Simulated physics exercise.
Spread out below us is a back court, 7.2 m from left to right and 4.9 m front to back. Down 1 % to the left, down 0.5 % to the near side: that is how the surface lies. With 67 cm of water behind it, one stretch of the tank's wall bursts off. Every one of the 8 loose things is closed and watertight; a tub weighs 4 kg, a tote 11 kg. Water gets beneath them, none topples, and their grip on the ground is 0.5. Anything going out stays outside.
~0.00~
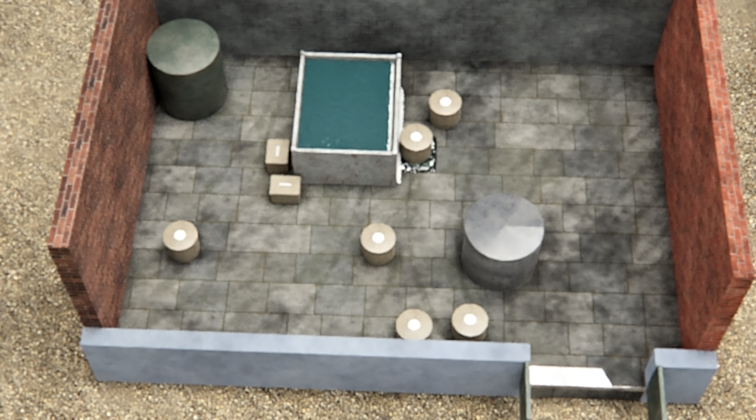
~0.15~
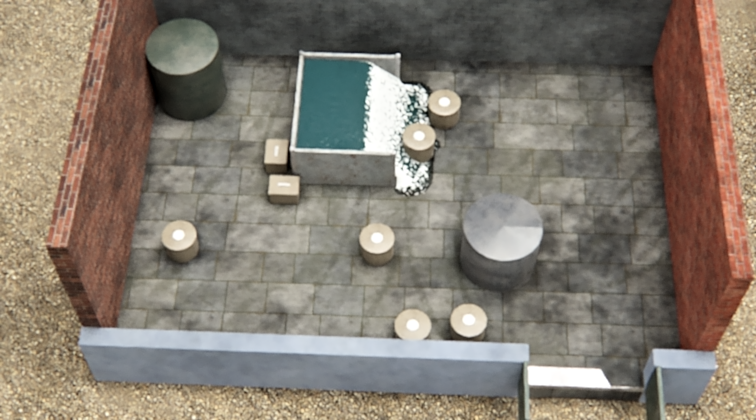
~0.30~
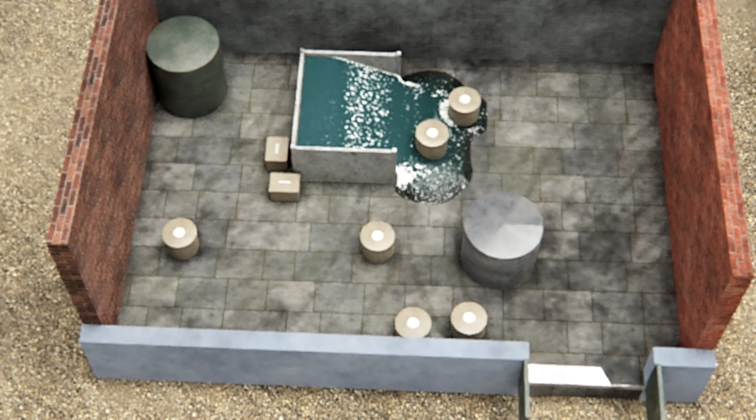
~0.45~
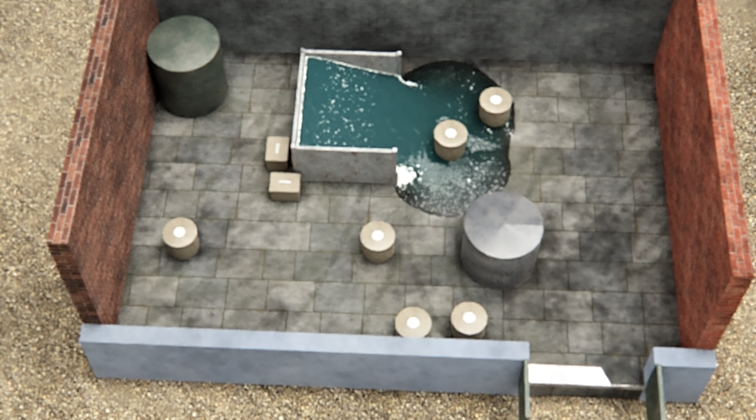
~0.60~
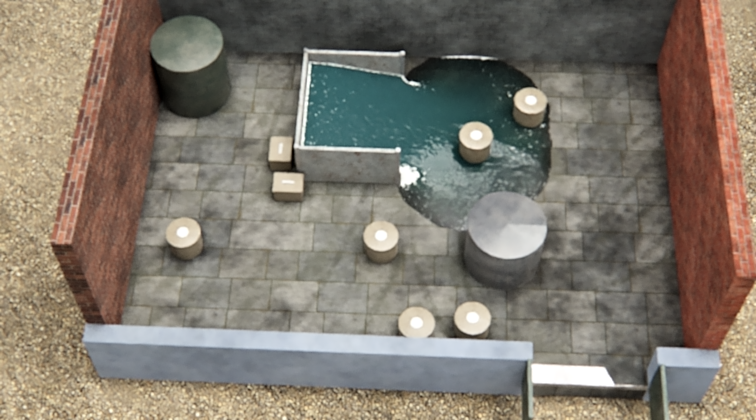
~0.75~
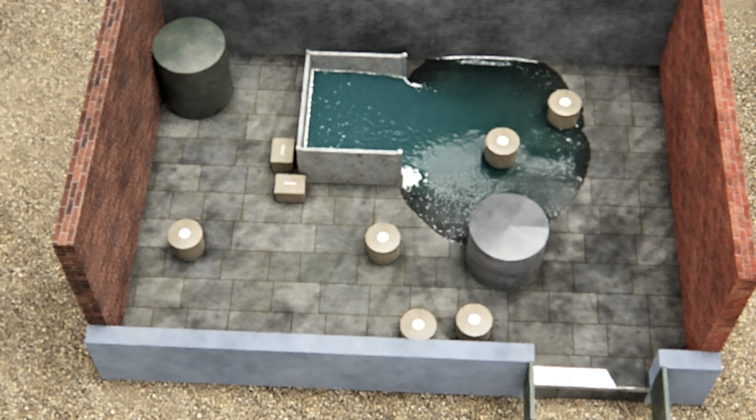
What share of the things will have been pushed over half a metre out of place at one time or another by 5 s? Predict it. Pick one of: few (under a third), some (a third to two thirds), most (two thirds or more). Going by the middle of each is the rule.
Few.
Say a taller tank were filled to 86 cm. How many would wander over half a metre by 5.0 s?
Count under that change: 3.
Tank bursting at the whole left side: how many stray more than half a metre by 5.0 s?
Then 5 of them would.
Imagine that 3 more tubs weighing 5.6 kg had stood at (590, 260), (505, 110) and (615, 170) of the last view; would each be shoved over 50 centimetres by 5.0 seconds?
Note, in sequence: Over threshold; over threshold; over threshold.
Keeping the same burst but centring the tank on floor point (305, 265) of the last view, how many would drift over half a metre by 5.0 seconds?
In that case the number is 5.
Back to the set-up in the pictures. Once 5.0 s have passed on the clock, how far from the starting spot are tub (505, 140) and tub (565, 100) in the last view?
Washed out; 140 cm.
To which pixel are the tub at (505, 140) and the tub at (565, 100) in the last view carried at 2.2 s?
Somewhere about (662, 197) and (647, 90).
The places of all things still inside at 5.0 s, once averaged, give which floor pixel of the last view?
It sits at about (363, 236).
After 1.1 s 2 of 8 are over 50 cm from their spots; 1 afloat.
After 2.2 s 2 of 8 are over 50 cm from their spots; 2 afloat.
After 3.5 s 2 of 8 are over 50 cm from their spots; 2 afloat.
After 5.0 s 2 of 8 are over 50 cm from their spots, and 2 have been at some point; 2 afloat.
